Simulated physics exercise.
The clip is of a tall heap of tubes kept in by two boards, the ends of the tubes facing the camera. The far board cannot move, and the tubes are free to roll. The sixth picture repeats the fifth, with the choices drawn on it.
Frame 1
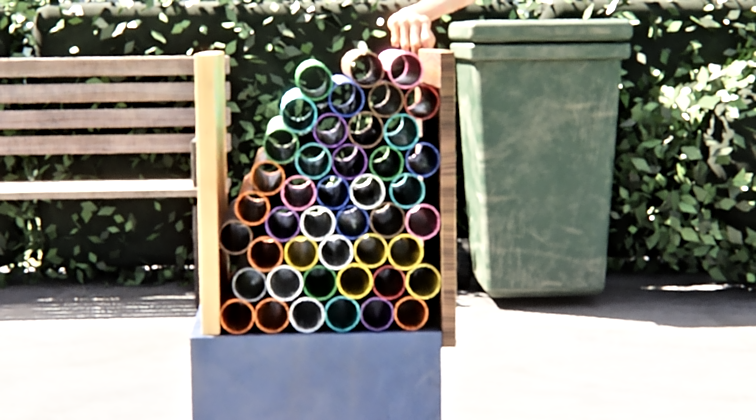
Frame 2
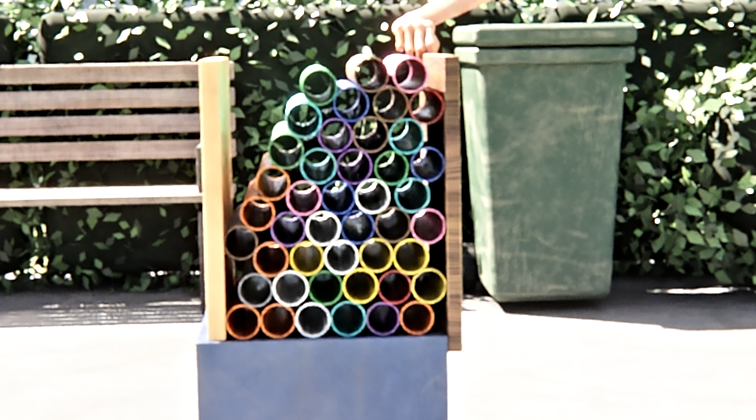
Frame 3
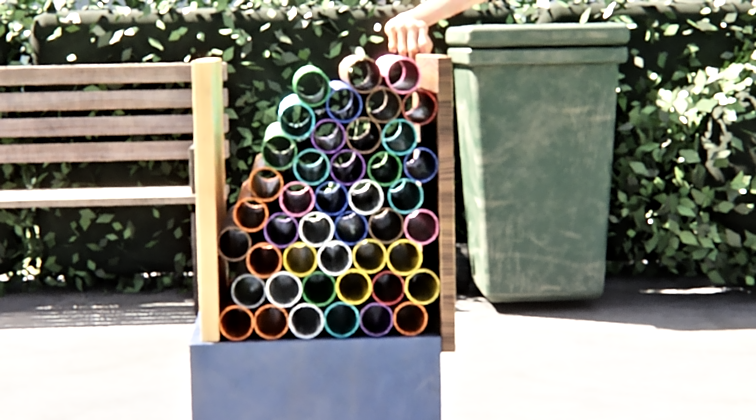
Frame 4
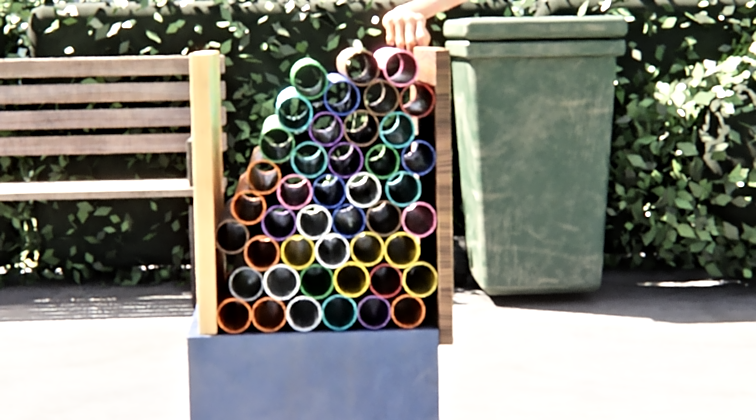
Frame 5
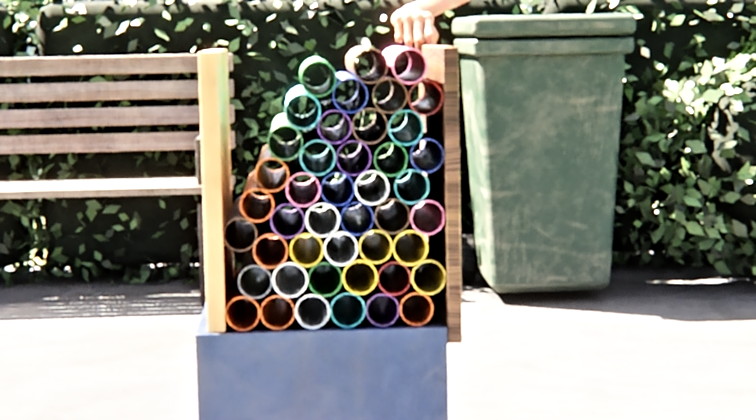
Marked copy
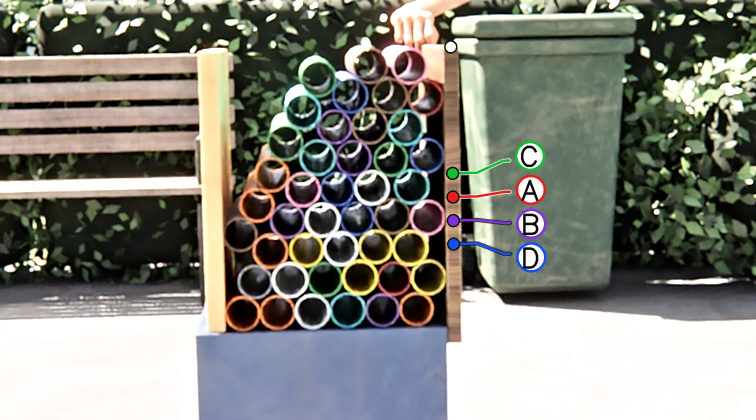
Colorful tubes sit stacked between two boards, barely moving, while a hand rests on top.
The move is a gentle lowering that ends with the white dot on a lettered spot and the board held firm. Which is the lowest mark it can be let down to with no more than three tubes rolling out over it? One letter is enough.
No lower than C.
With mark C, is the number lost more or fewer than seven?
At C, fewer than seven.
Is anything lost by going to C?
Yes.
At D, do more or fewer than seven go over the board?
It loses more than seven.
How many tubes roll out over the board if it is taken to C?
At C the number is two.
On the marked copy, A at (453, 197); B at (454, 220); C at (453, 174); D at (454, 244); the white dot at (451, 47).
With C. Early on, top of the board (443, 103).
Further on, top of the board (444, 167).
At the end, top of the board (445, 173), two out over the board.
As for the rest, A more than three out over the board; B more than three out over the board; D more than three out over the board.
